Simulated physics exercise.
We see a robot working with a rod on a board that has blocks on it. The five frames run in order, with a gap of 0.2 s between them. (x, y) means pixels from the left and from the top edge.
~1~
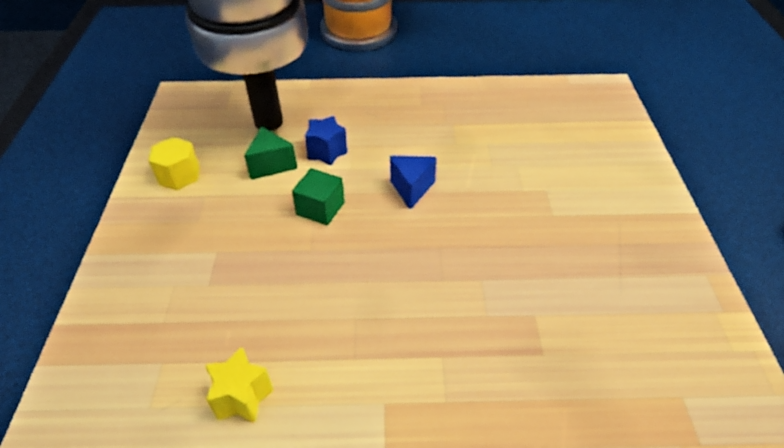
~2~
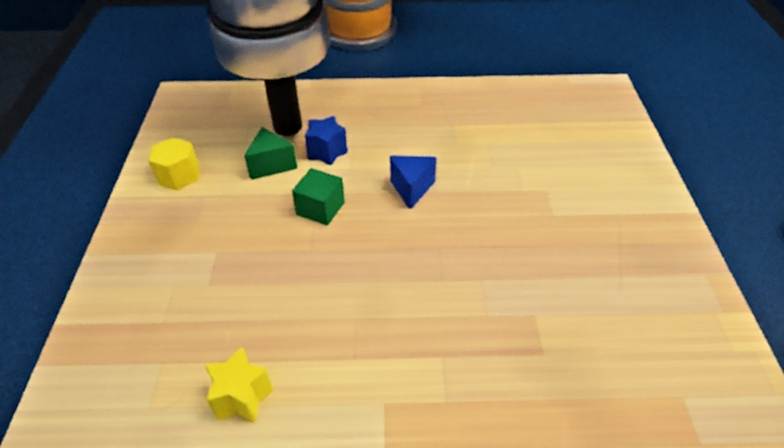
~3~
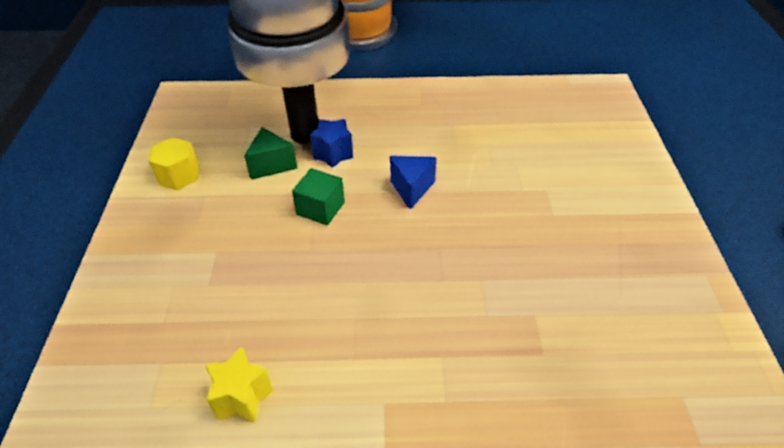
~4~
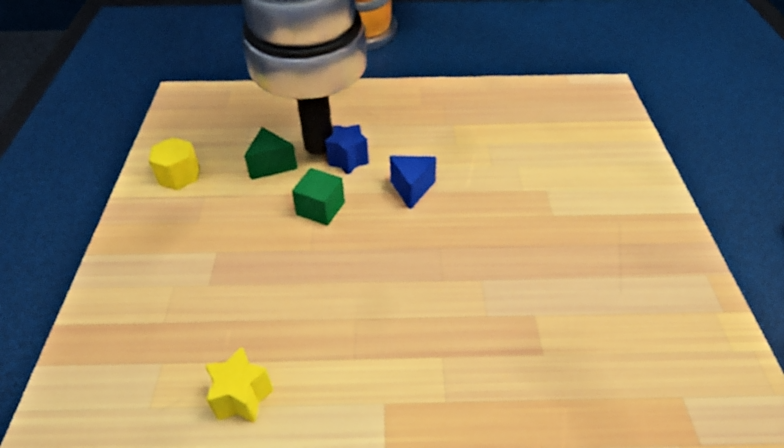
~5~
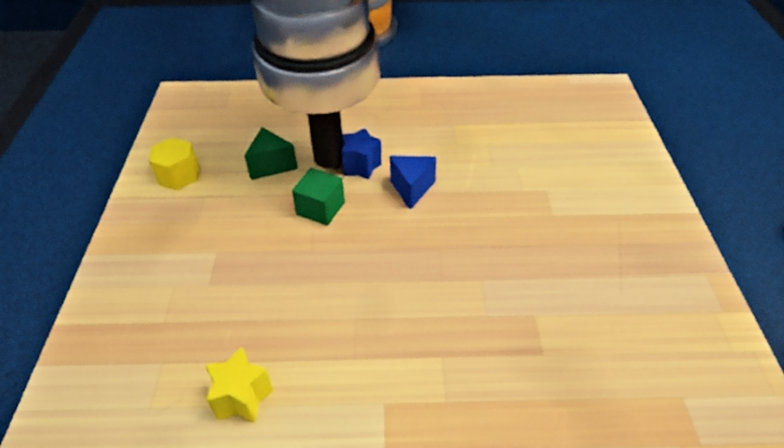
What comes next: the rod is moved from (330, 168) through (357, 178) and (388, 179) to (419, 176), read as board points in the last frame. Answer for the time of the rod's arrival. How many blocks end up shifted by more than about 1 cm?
Going by the path, two blocks will move.
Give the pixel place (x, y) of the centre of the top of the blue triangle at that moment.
It should be at about (440, 169).
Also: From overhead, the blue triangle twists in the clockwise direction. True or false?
True
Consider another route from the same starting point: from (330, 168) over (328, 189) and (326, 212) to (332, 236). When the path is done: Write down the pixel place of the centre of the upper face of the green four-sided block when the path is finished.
Top centre: (305, 237).
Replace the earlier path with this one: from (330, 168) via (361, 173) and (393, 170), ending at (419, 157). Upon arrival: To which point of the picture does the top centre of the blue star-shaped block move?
That would be at about pixel (449, 126).
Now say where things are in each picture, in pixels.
The first picture shows rod tip at (269, 123); block tops, green triangle at (267, 142); blue star-shaped block at (324, 128); blue triangle at (413, 165).
The second picture shows rod at (288, 127); blocks unchanged.
The third picture shows rod at (305, 135); blue star-shaped block at (331, 130).
The fourth picture shows rod at (319, 145); blue star-shaped block at (346, 135).
The fifth picture shows rod at (329, 158); green triangle at (267, 142); blue star-shaped block at (359, 141); blue triangle at (413, 165).
What follows on the original path. Halfway along, rod at (373, 170); blue star-shaped block at (397, 140), turned 35° anticlockwise.
At the end, rod at (419, 167); green triangle in place; blue star-shaped block at (419, 131), turned 85° anticlockwise; blue triangle at (440, 169), turned 75° clockwise.
